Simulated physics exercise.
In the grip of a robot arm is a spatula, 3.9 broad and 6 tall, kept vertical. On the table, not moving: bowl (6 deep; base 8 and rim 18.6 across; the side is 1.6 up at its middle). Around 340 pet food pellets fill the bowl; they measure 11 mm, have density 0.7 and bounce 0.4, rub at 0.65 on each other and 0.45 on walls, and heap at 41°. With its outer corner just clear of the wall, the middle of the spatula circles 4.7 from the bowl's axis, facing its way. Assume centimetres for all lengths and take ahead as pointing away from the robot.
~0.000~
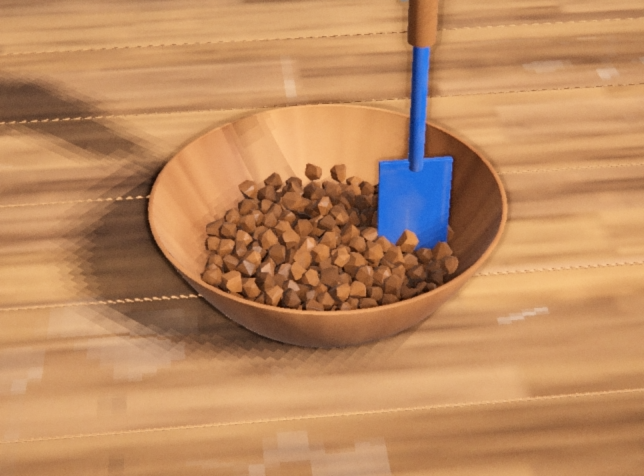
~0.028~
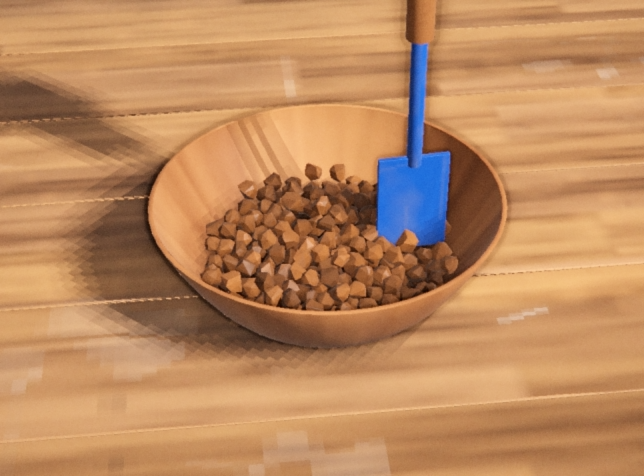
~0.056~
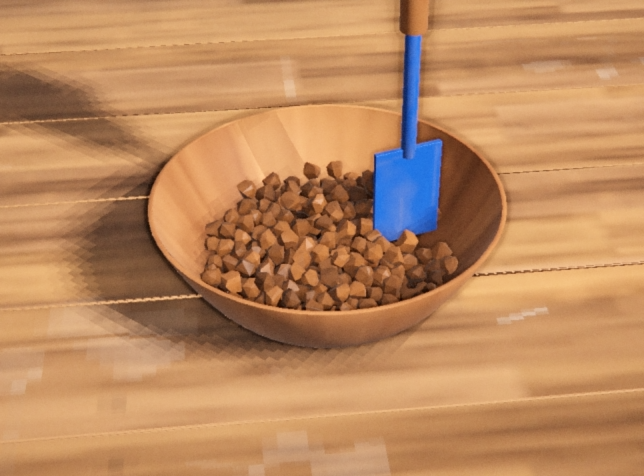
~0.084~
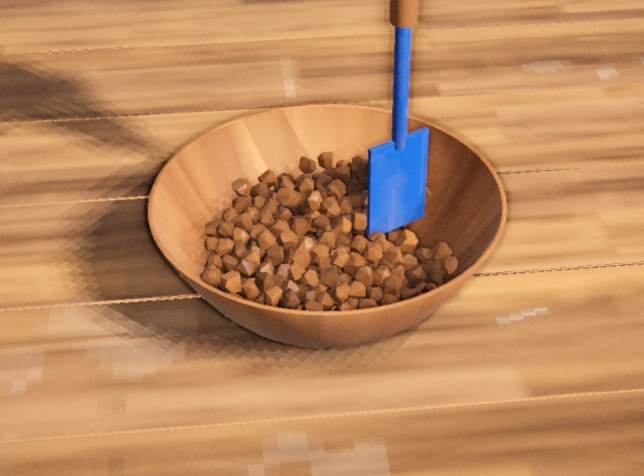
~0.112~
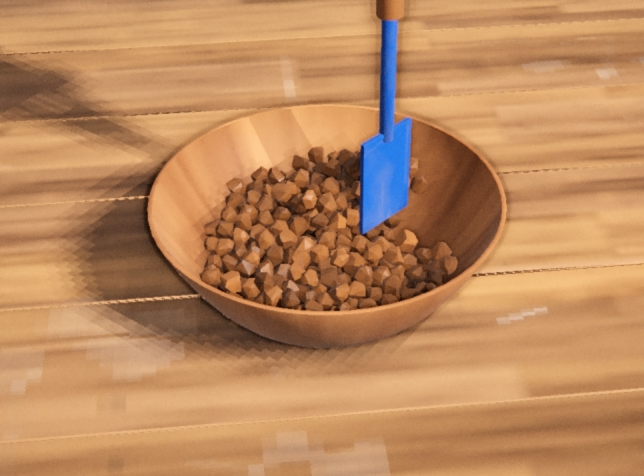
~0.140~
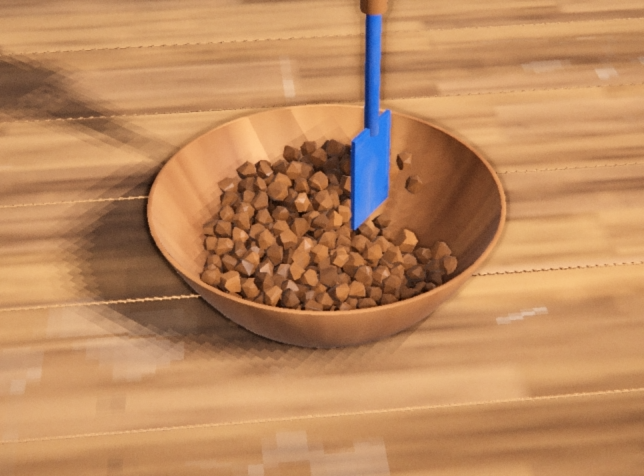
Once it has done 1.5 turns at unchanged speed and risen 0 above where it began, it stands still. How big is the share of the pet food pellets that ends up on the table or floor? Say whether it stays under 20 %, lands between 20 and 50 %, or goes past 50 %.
It stays under 20 %.
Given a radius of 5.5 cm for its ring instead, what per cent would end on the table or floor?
Then about 10 %.
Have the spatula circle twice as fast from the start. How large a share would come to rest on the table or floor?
I'd say close to 35 %.
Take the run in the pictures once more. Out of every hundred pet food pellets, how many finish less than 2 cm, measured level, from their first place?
Estimate: 5 per cent.
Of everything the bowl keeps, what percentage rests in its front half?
Around 70 per cent of what the bowl keeps.
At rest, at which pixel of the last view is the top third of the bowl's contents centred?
Looks like roughly (253, 274) to me.
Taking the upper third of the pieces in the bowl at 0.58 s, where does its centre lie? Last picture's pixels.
Roughly at (354, 281).
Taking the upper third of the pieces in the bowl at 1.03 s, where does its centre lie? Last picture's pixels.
Roughly pixel (294, 151).
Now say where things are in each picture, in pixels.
The spatula neck at (417, 136), 0° round; upper third of the load around (323, 241), from x 210 to 450, top at y 170; 341 in the bowl, in the first picture.
The spatula neck at (415, 133), 4° round; upper third of the load around (325, 240), from x 210 to 450, top at y 170, in the second picture.
The spatula neck at (409, 124), 16° round; upper third of the load around (327, 236), from x 210 to 450, top at y 170, in the third picture.
The spatula neck at (400, 115), 28° round; upper third of the load around (325, 225), from x 210 to 450, top at y 160, in the fourth picture.
The spatula neck at (387, 108), 40° round; upper third of the load around (319, 218), from x 210 to 450, top at y 155, in the fifth picture.
The spatula neck at (372, 102), 52° round; upper third of the load around (310, 206), from x 210 to 450, top at y 150; 341 in the bowl, in the sixth picture.
After 0.58 s, 244° round, highest piece 8 above the table; 332 in the bowl, 7 on the table or floor, 2 in flight or on the tool.
After 1.03 s, 75° round, highest piece 8 above the table; 299 in the bowl, 35 on the table or floor, 7 in flight or on the tool.
After 1.45 s, 180° round, highest piece 7 above the table; 292 in the bowl, 49 on the table or floor.
After 2.15 s, 180° round, highest piece 7 above the table; 292 in the bowl, 49 on the table or floor.
In the end, 292 in the bowl, 49 on the table or floor. That is 14 % on the table or floor.
